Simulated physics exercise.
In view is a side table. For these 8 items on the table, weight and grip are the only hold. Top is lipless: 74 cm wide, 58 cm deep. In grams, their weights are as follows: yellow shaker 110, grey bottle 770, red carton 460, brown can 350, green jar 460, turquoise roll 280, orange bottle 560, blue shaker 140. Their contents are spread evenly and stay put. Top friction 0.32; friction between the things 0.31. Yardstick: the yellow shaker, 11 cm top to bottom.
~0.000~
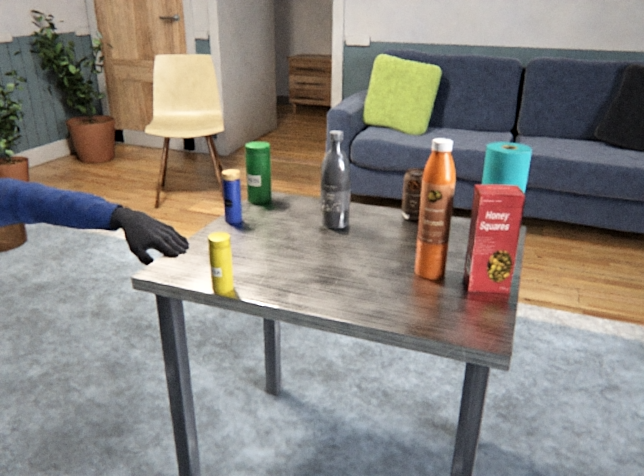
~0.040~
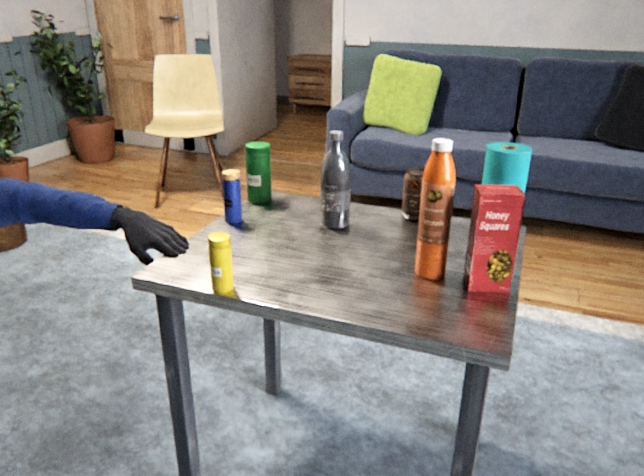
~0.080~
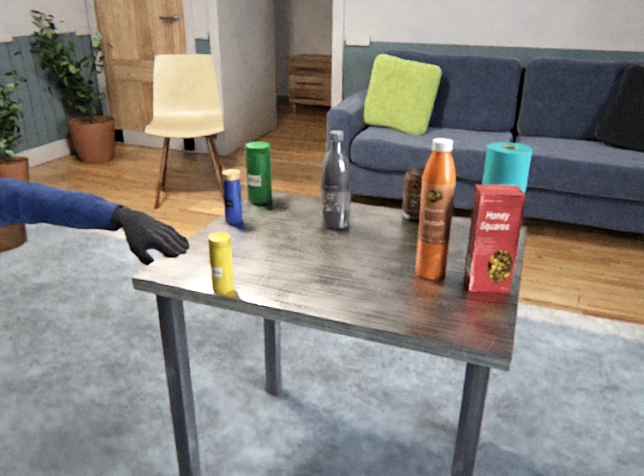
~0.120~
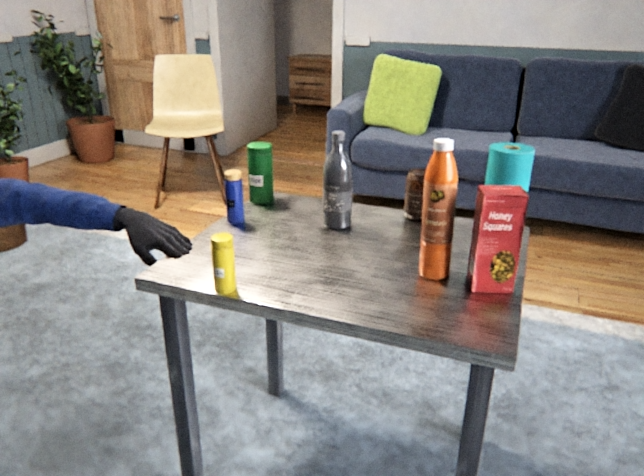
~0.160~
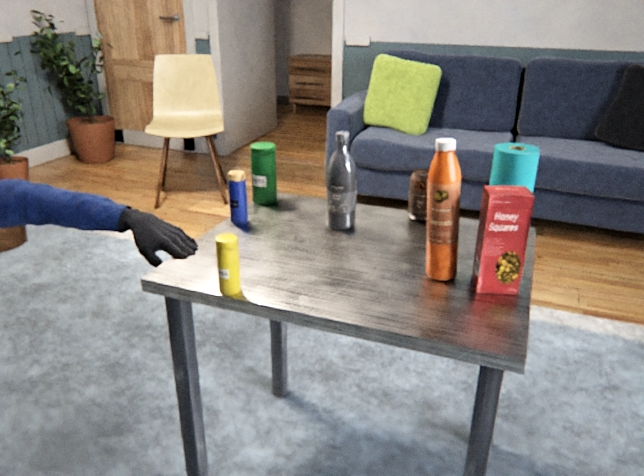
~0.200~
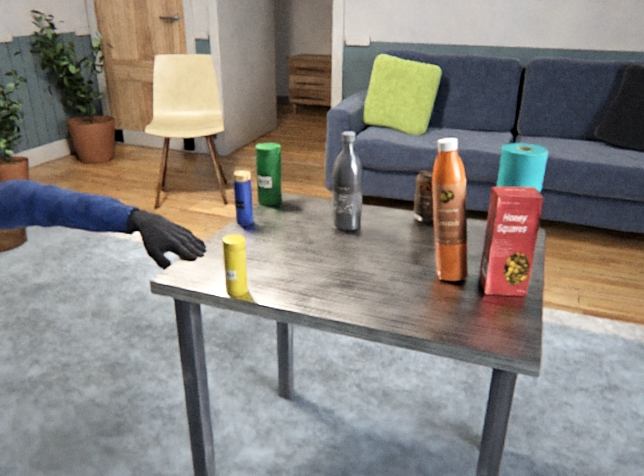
A side table crowded with bottles, shakers, a red carton and other items slid slightly to the right, carrying everything with it, while a black-gloved hand stayed by its left edge near the yellow shaker.
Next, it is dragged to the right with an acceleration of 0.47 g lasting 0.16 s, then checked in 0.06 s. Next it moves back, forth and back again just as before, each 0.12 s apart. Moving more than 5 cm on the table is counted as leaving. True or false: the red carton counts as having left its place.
True.
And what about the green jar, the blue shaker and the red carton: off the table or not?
When everything stops, the green jar is still in bounds, the blue shaker is still in bounds, and the red carton is out of bounds.
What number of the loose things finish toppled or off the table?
It adds up to 4.
After 0.60 s, red carton now off the table; blue shaker on its side; orange bottle 35° off upright.
After 1.00 s, table shifted 8 cm; orange bottle on its side; blue shaker on its side; turquoise roll 34° off upright.
In the end (2.2 s), off the table, red carton; toppled on the table, turquoise roll, orange bottle and blue shaker; the other 4 under 5 cm from the start.
